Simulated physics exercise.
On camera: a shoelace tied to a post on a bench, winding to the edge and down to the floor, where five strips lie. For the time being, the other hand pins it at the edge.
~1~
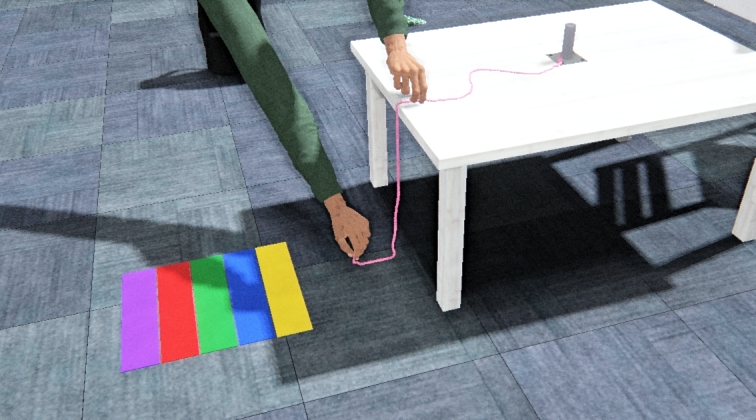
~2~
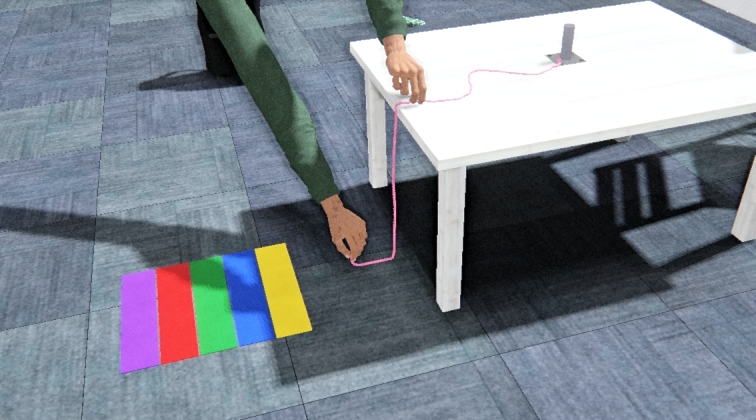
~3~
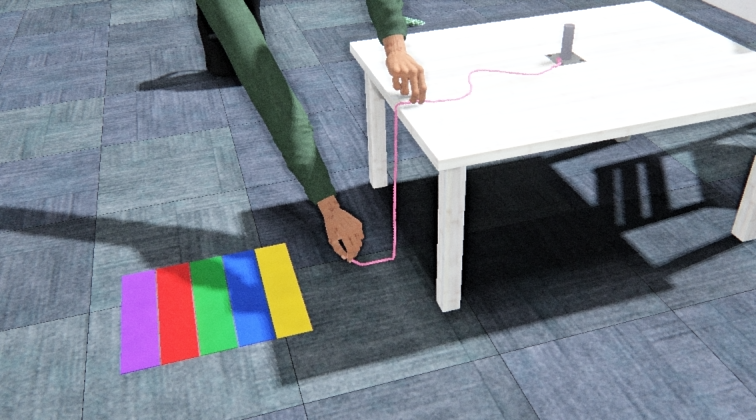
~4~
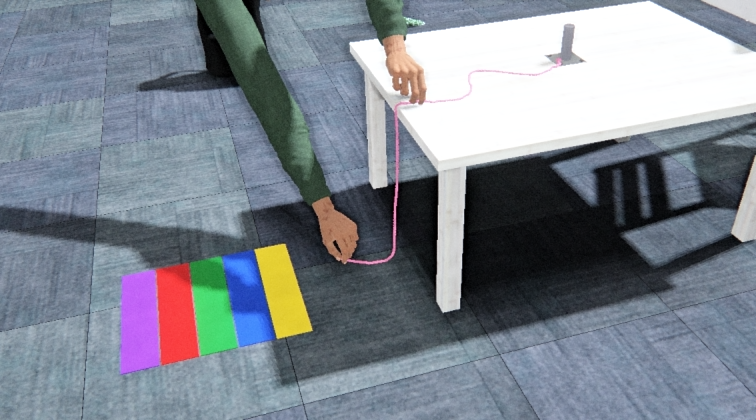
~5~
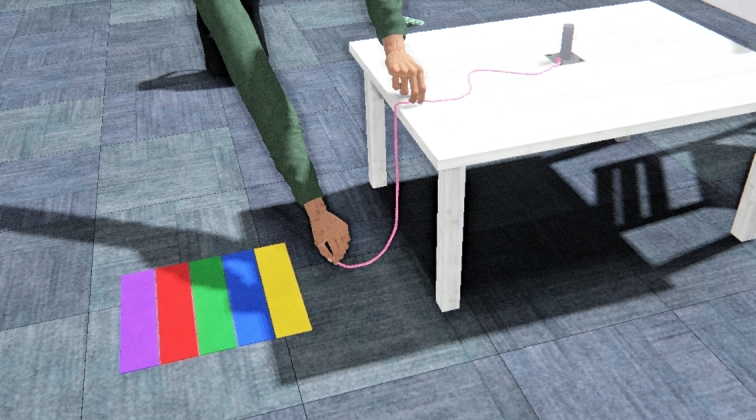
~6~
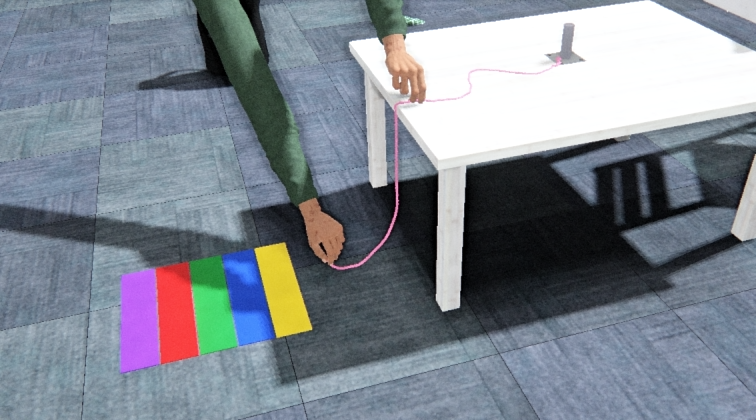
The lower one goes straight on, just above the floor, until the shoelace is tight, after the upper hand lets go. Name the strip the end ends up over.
Red.
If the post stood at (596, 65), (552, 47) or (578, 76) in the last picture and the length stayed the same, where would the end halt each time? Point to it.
The first try gives about (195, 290), the second about (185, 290) and the third about (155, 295).
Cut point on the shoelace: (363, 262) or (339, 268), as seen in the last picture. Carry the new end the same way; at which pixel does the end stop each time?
The pixels are close to (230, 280) for the first and (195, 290) for the second.
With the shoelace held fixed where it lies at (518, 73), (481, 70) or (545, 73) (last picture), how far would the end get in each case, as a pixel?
Pixel spots, one per try: About (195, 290), (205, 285), (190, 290).
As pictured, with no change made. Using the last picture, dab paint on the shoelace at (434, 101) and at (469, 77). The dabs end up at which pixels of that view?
Point one to (375, 113), point two to (444, 85).
Soon after, end near (234, 281); over blue.
Then, end near (196, 289); over green.
At full stretch, end near (173, 294); over red. It gets as far as the red strip.
